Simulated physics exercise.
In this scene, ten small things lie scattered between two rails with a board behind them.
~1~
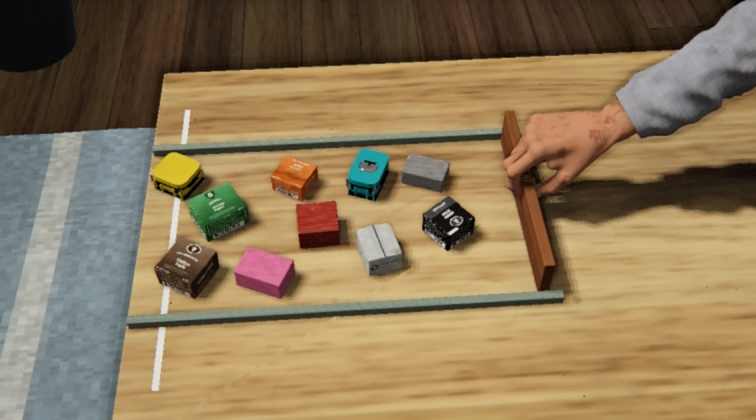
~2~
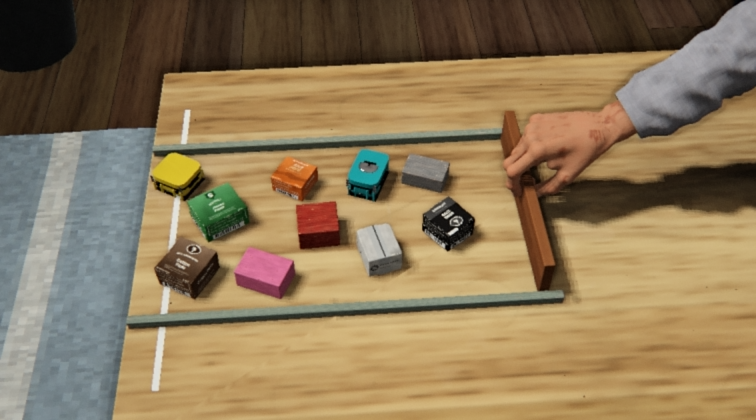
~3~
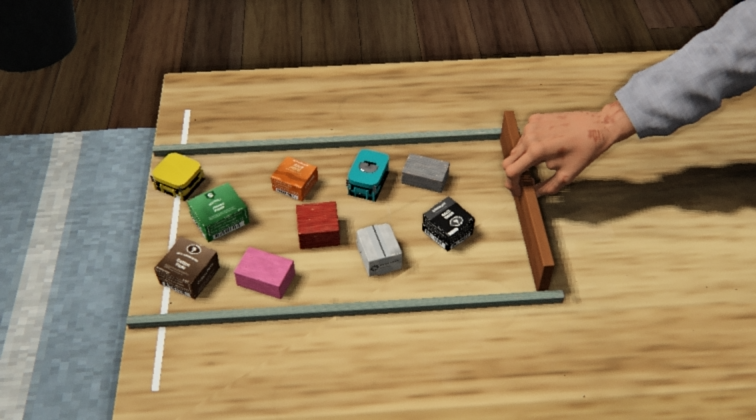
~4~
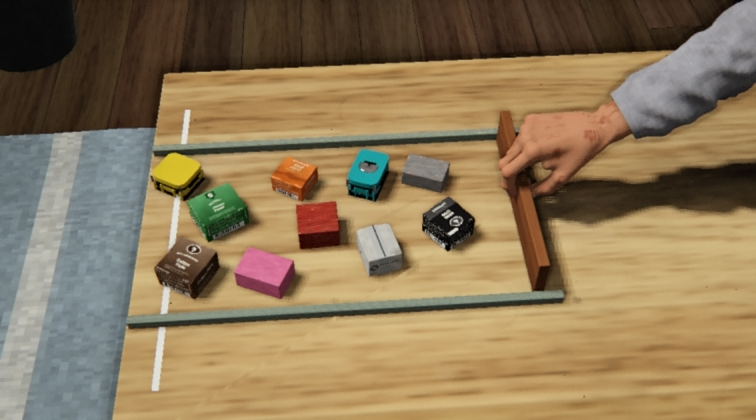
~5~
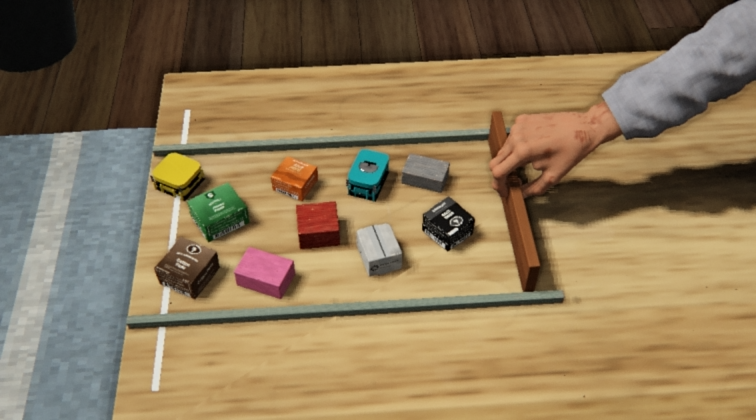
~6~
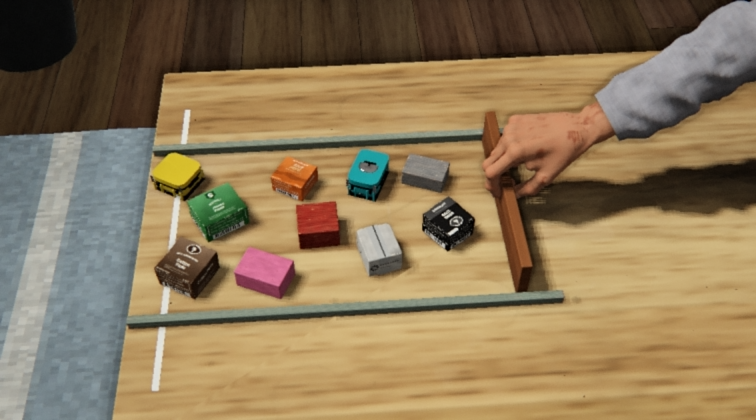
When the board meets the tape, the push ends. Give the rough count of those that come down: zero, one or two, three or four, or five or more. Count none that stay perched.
The table is going to lose at least five pieces.
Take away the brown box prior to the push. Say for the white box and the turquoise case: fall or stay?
So the white box is still there and the turquoise case goes off the edge.
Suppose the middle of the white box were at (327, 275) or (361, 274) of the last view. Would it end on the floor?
Well, the white box stays aboard in the first case and stays aboard in the second.
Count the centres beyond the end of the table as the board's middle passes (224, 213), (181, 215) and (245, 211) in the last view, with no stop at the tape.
Place by place: 4, 7 and 2.
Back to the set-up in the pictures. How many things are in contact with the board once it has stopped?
In total, 3.
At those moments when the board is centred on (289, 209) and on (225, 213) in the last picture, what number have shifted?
At the first spot 10, then 10.
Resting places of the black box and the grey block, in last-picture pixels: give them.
Answer: First (152, 231), after that (154, 194).
A little later, none off yet; yellow case at rest near (178, 177); brown box at rest near (188, 268); green box at rest near (218, 212).
When it is over, the number that fall off is five or more; down, turquoise case, red block, orange box, pink block, green box, brown box and yellow case.
